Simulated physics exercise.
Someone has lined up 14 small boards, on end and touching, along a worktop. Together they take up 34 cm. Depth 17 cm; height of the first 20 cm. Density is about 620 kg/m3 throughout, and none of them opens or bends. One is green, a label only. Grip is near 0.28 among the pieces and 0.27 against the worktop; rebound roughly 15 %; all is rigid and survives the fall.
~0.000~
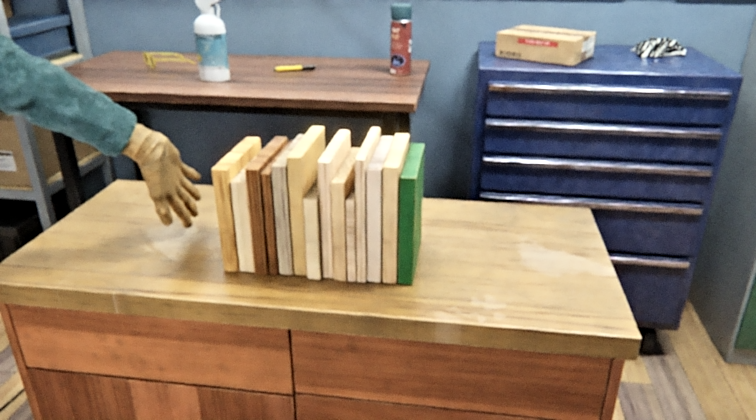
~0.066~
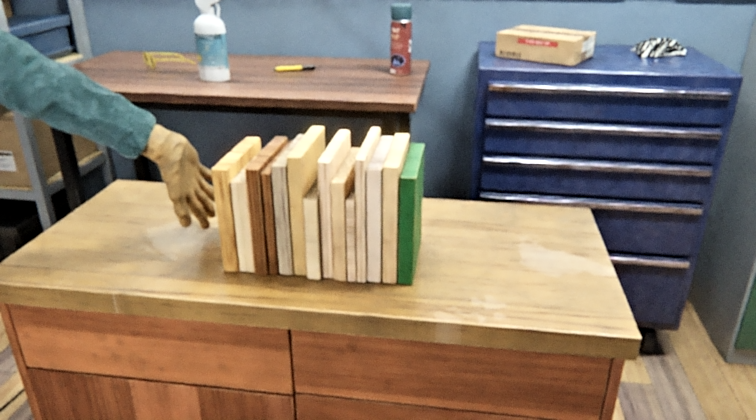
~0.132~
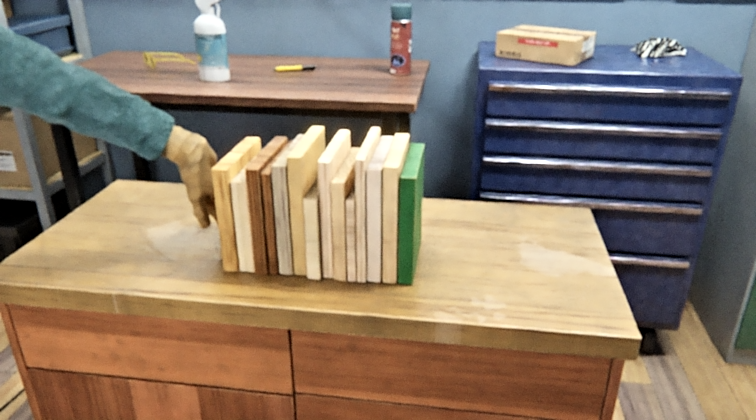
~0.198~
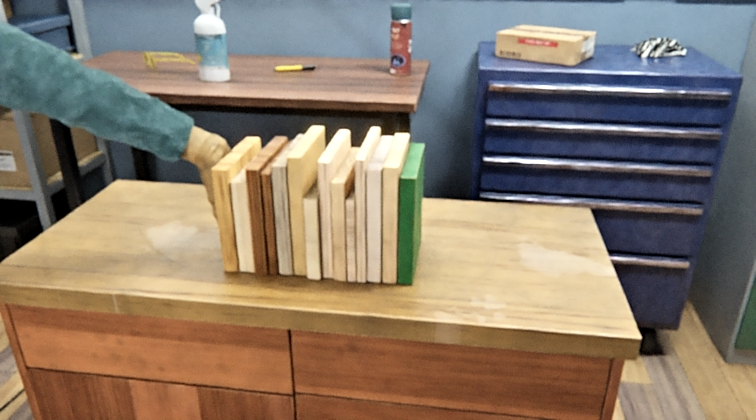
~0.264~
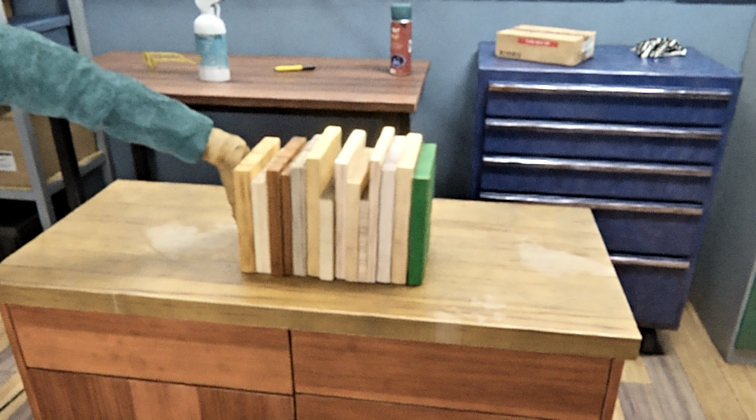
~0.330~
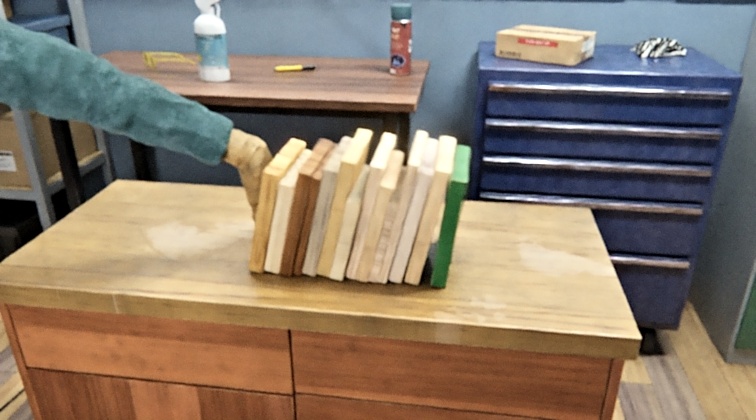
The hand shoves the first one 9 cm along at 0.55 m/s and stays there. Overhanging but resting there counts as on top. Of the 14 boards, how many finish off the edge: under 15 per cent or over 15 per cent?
Ending off the edge: Fewer than 15 in 100.
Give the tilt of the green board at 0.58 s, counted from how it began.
About 90°.
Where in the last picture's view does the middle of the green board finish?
Near (656, 268).
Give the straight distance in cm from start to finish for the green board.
Moved: Green 40.
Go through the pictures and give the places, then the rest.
In the first picture (places mark the middle of the side facing us), hand (159, 168) 11 cm from the first; green board (407, 234); nothing disturbed.
Hand (178, 169) 7 cm from the first; green board (407, 234), in the second picture.
Hand (197, 170) 37 mm from the first; green board (407, 234), in the third picture.
Hand 1 mm in; green board (407, 234), in the fourth picture.
Hand 35 mm in; green board (418, 234) shifted 19 mm; 14 disturbed, none off the edge, in the fifth picture.
Hand (254, 173) 7 cm in; green board (448, 237) leaning 7°; steepest lean 13°, the board at (319, 225); 14 disturbed, none off the edge, in the sixth picture.
After 0.40 s, none of the 14 boards off the edge, 14 disturbed; green board leaning 31°.
After 0.58 s, none of the 14 boards off the edge, 14 disturbed; green board on its side.
At rest (1.4 s), none of the 14 boards off the edge, 14 disturbed; green board on its side. That is 0 per cent. As the last picture would show them, middles, green board near (655, 269).
